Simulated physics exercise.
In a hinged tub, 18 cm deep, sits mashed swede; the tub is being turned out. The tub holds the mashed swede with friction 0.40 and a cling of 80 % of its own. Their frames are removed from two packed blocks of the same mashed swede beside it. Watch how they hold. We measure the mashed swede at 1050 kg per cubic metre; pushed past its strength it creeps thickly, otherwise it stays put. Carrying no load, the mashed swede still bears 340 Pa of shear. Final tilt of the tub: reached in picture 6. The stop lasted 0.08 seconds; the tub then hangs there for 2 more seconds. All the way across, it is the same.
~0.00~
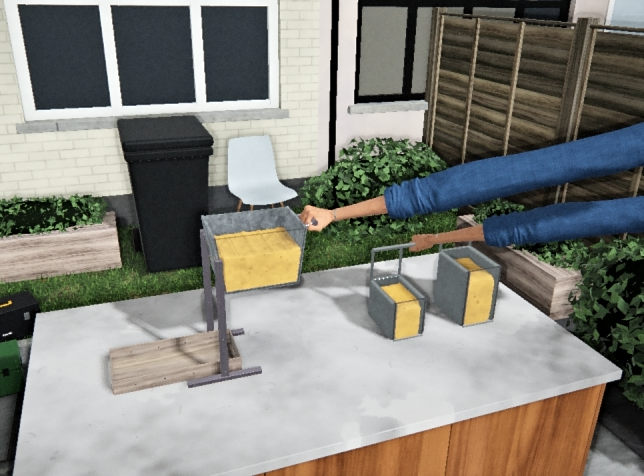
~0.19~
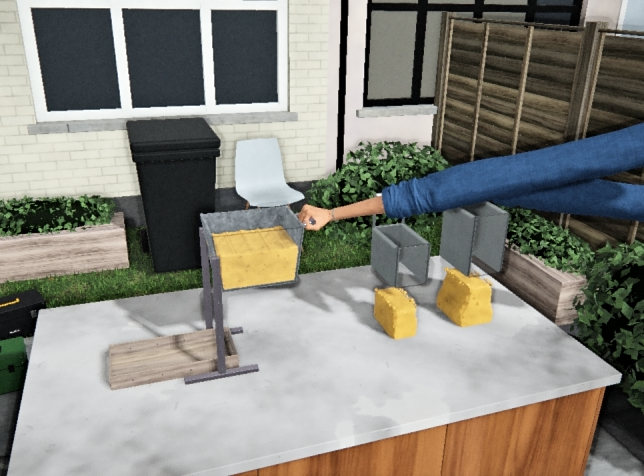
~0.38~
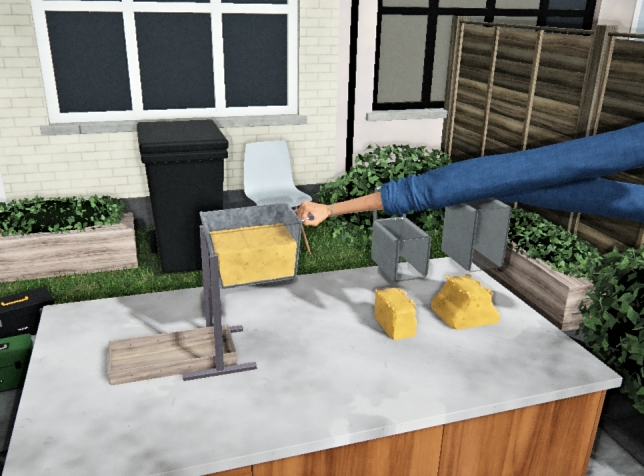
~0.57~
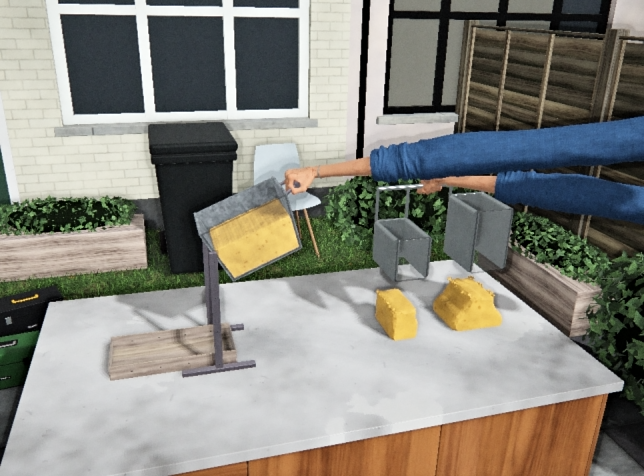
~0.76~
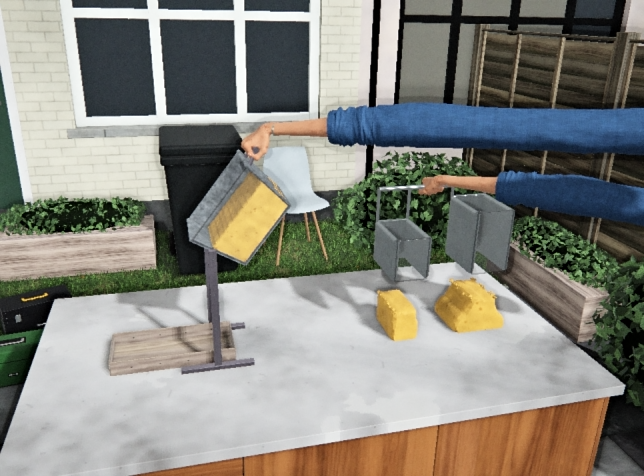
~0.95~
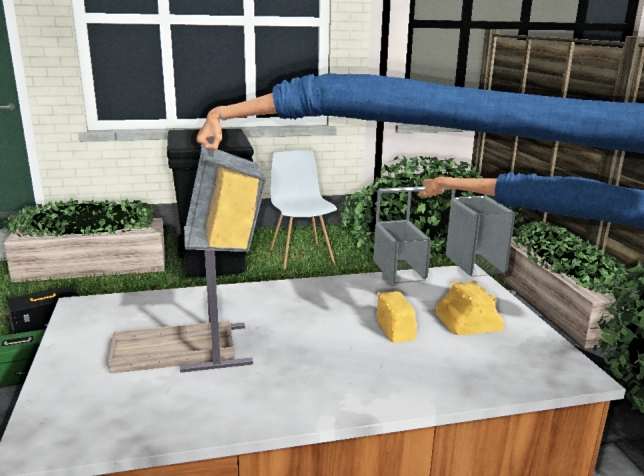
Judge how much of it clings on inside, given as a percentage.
Something like 80 % clings on inside.
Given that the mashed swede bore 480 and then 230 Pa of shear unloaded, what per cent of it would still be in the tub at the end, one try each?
Respectively 100 % and 60 %.
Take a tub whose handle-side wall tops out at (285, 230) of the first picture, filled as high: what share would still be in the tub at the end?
Then near 100 % stays in the tub.
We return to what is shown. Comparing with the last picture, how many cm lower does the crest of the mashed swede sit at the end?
About 12 cm.
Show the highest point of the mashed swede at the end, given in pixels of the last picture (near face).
It ends up highest close to (215, 211).
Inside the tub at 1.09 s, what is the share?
Some 100 per cent.
By 1.09 s, the tub is at 76 degrees and holds 100 %.
By 1.26 s, the tub is at 76 degrees and holds 95 %.
By 1.43 s, the tub is at 76 degrees and holds 88 %.
By 1.60 s, the tub is at 76 degrees and holds 82 %.
By 2.95 s, at the end, the tub is at 76 degrees and holds 80 %.
